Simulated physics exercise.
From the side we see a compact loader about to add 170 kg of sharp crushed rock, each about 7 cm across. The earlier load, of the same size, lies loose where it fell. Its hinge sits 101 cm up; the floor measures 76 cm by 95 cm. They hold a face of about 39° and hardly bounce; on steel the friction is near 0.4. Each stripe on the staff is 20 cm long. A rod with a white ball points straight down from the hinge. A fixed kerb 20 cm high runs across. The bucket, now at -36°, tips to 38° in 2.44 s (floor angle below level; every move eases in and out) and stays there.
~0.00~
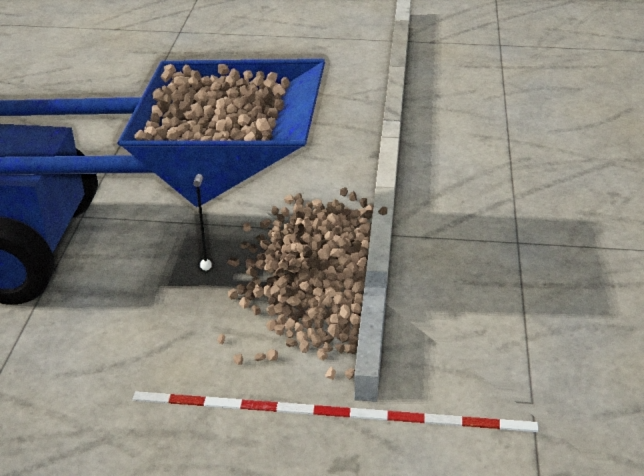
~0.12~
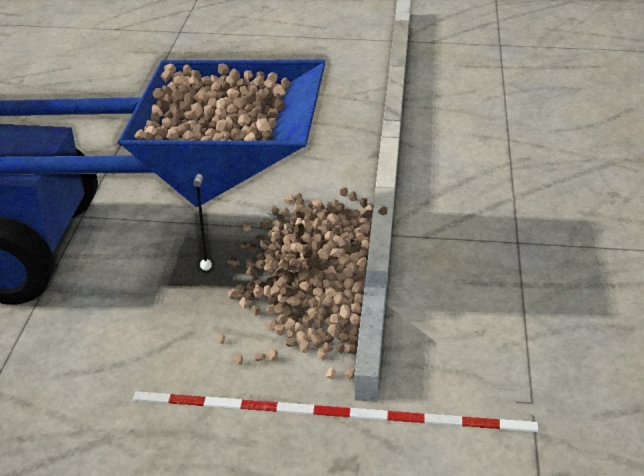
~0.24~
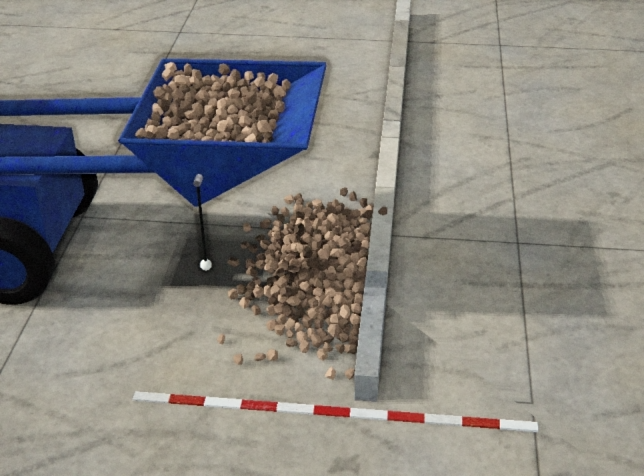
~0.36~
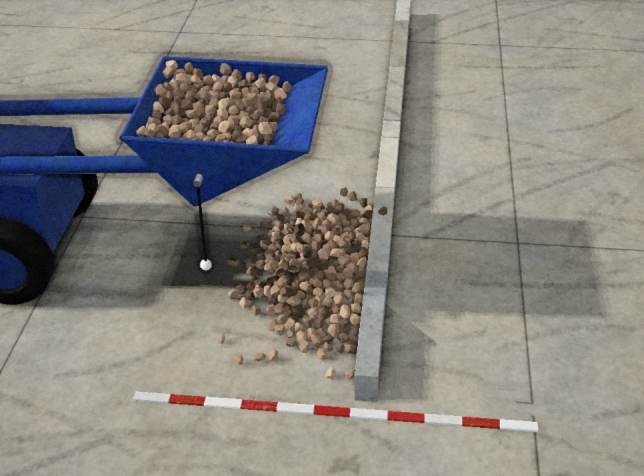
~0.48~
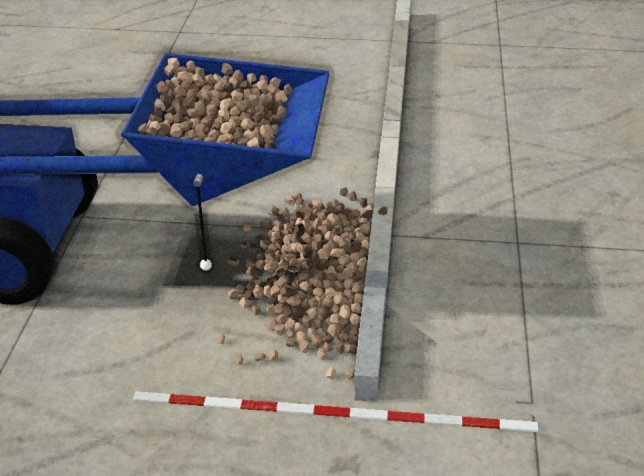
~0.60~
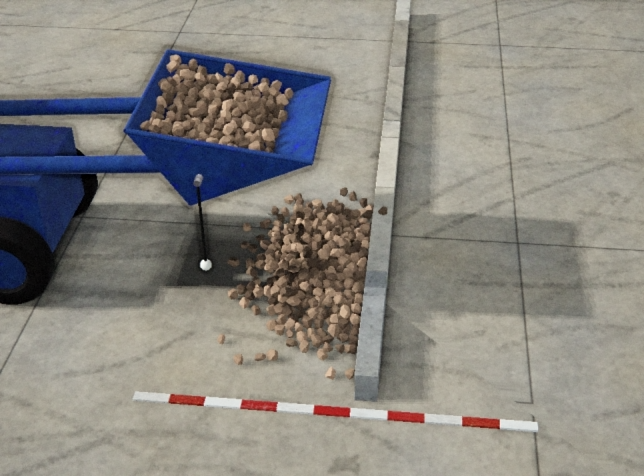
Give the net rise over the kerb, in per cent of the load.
Some 3 per cent is added.
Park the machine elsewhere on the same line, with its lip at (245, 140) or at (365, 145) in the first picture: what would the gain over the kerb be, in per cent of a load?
About 0 and 50 per cent.
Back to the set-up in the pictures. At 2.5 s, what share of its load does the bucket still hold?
It holds some 25 per cent.
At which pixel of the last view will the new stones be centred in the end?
Around (334, 251).
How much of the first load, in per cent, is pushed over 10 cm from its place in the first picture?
Roughly 0 per cent of them.
After 1.8 s the floor is at 26°; in per cent of one load, 100 in the bucket, 100 on this side of the kerb; the foremost stones are at (368, 243).
After 2.5 s the floor is at 38°; in per cent of one load, 24 in the bucket, 176 on this side of the kerb; the foremost stones are at (382, 237).
After 2.9 s the floor is at 38°; in per cent of one load, 0 in the bucket, 197 on this side of the kerb, 2 over the kerb; the foremost stones are at (422, 274).
After 5.3 s the floor is at 38°; in per cent of one load, 0 in the bucket, 197 on this side of the kerb, 3 over the kerb; the foremost stones are at (444, 266). Net gain over the kerb, 3.
